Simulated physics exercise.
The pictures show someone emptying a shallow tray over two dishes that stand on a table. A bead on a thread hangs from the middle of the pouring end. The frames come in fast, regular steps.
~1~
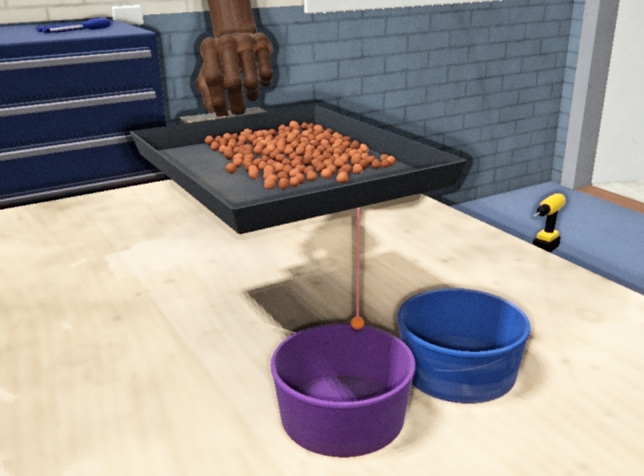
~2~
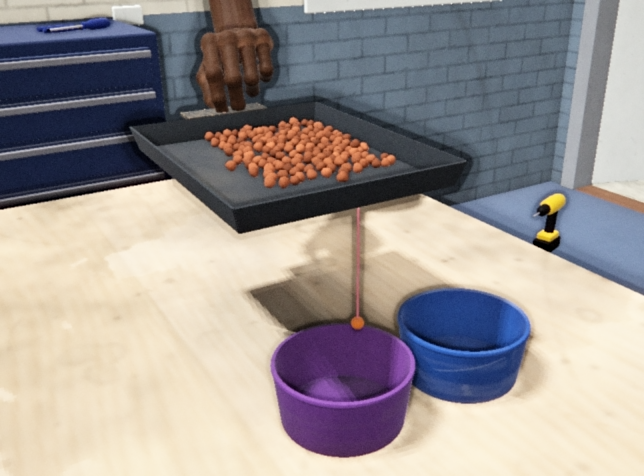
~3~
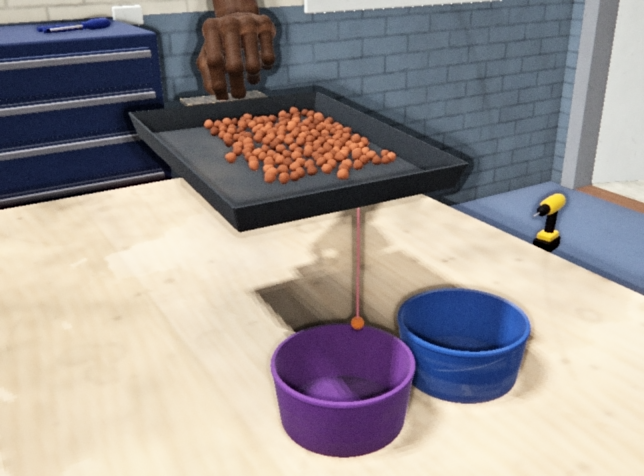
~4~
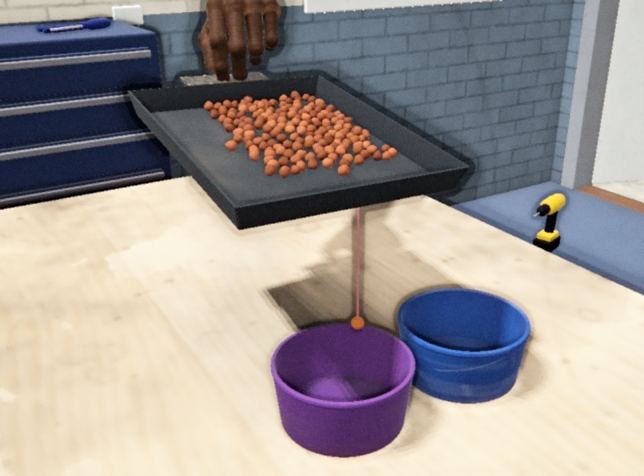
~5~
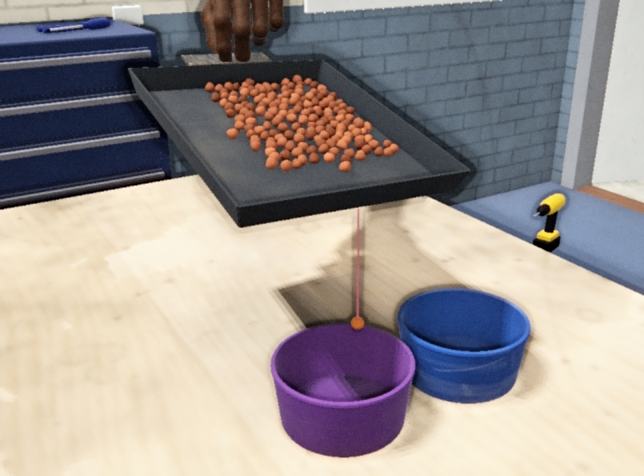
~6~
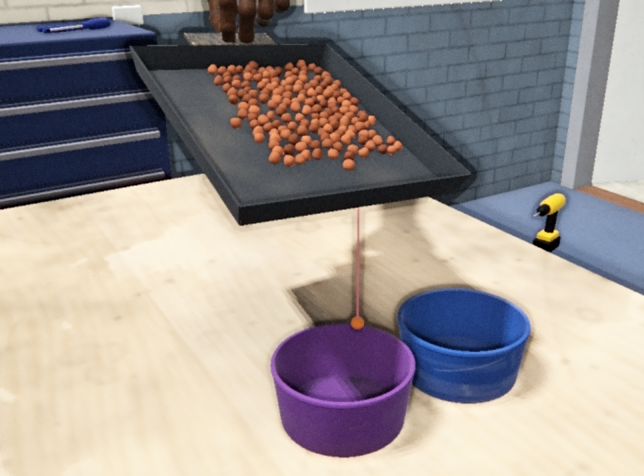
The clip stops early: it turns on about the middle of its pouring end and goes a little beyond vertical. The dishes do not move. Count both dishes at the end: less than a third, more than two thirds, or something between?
They take over two thirds between them.
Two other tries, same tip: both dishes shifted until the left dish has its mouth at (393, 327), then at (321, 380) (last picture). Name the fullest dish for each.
First the dish on the left, then the dish on the right.
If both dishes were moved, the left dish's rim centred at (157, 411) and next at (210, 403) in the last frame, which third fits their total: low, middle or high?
One: Under a third. Two: Less than a third.
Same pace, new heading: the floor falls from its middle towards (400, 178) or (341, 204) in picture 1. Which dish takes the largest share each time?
At the first place right, at the second the left-hand dish.
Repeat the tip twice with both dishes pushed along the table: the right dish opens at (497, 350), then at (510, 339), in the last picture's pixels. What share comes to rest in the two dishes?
Near 80 % and 80 %.
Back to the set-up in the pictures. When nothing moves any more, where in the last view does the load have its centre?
At about (460, 373).
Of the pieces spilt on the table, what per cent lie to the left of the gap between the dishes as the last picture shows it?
Roughly 10 in a hundred.
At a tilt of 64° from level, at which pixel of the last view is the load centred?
Near (412, 181).
Shortly afterwards, tray tipped steeply; the bulk on the tray; a little in the air.
Next, tray tipped past a quarter turn; near a third on the tray; only a few in the left dish; near a quarter in the right dish; a little outside both; near a quarter in the air.
Some moments later, tray tipped past a quarter turn; a little in the left dish; near two thirds in the right dish; near a quarter outside both.
In the end, tray tipped past a quarter turn; a little in the left dish; near two thirds in the right dish; near a quarter outside both.
